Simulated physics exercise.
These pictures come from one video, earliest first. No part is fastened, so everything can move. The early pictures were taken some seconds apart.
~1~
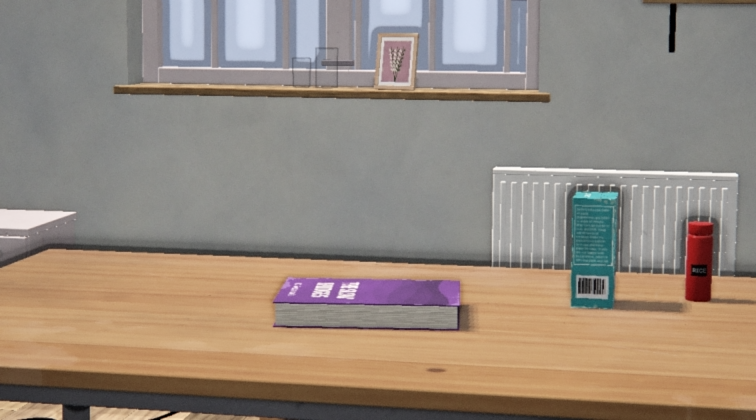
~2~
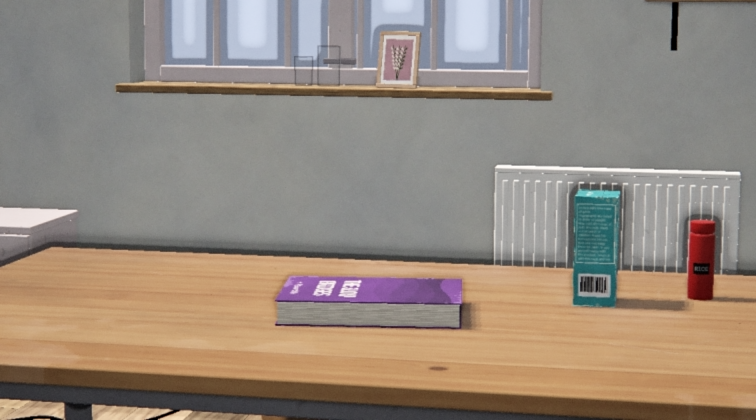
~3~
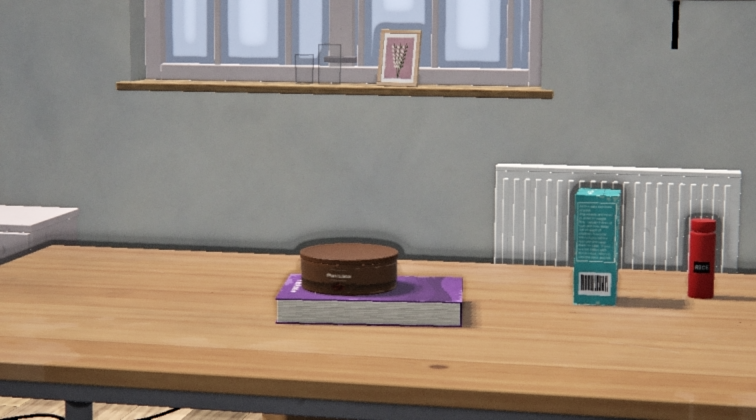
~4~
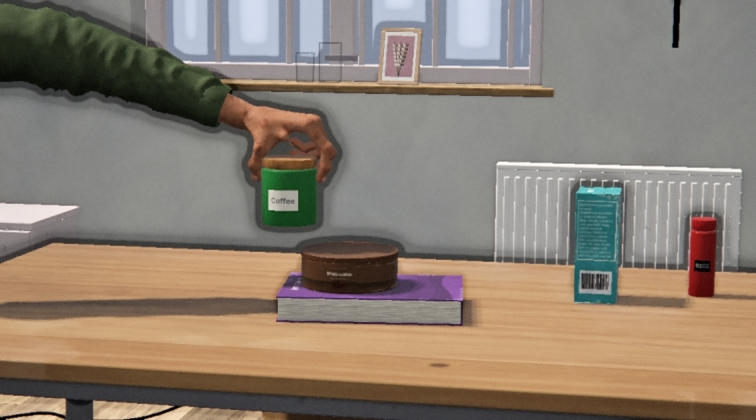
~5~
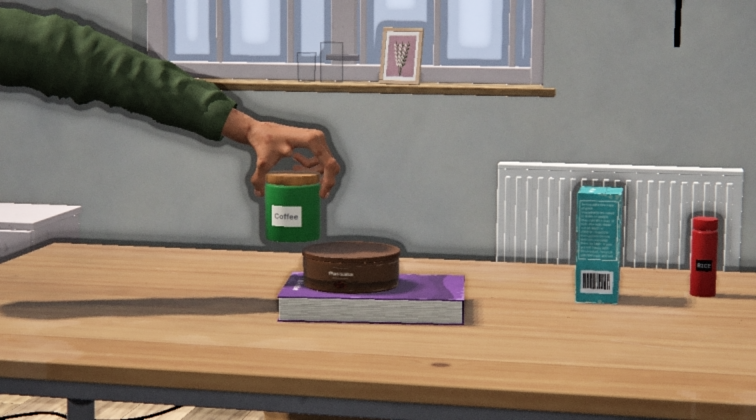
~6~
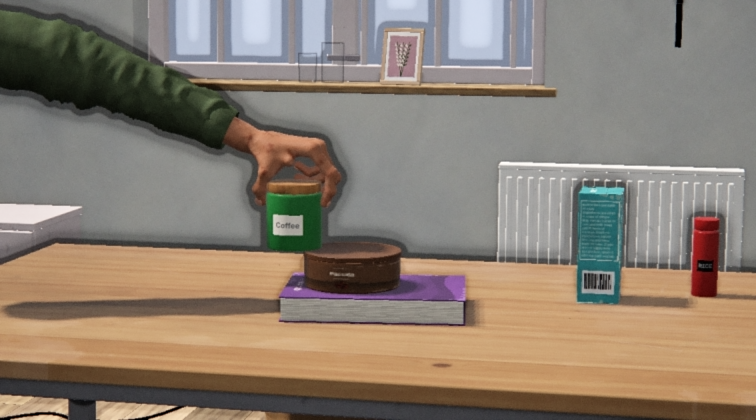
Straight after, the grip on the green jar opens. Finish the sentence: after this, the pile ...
After this, the pile topples.
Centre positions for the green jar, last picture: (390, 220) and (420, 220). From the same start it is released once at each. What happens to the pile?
So, in case one it stays steady, and in case two it falls over.
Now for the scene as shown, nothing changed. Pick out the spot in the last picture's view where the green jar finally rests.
The object ends up somewhere around (190, 274).
Then, 0.40 s on from there, green jar now fallen.
Then, 1.00 s on from there, nothing new.
In the end, fallen, green jar; the other 4 unmoved. At the end, from the last picture's camera, green jar near (191, 274). The pile loses its balance.
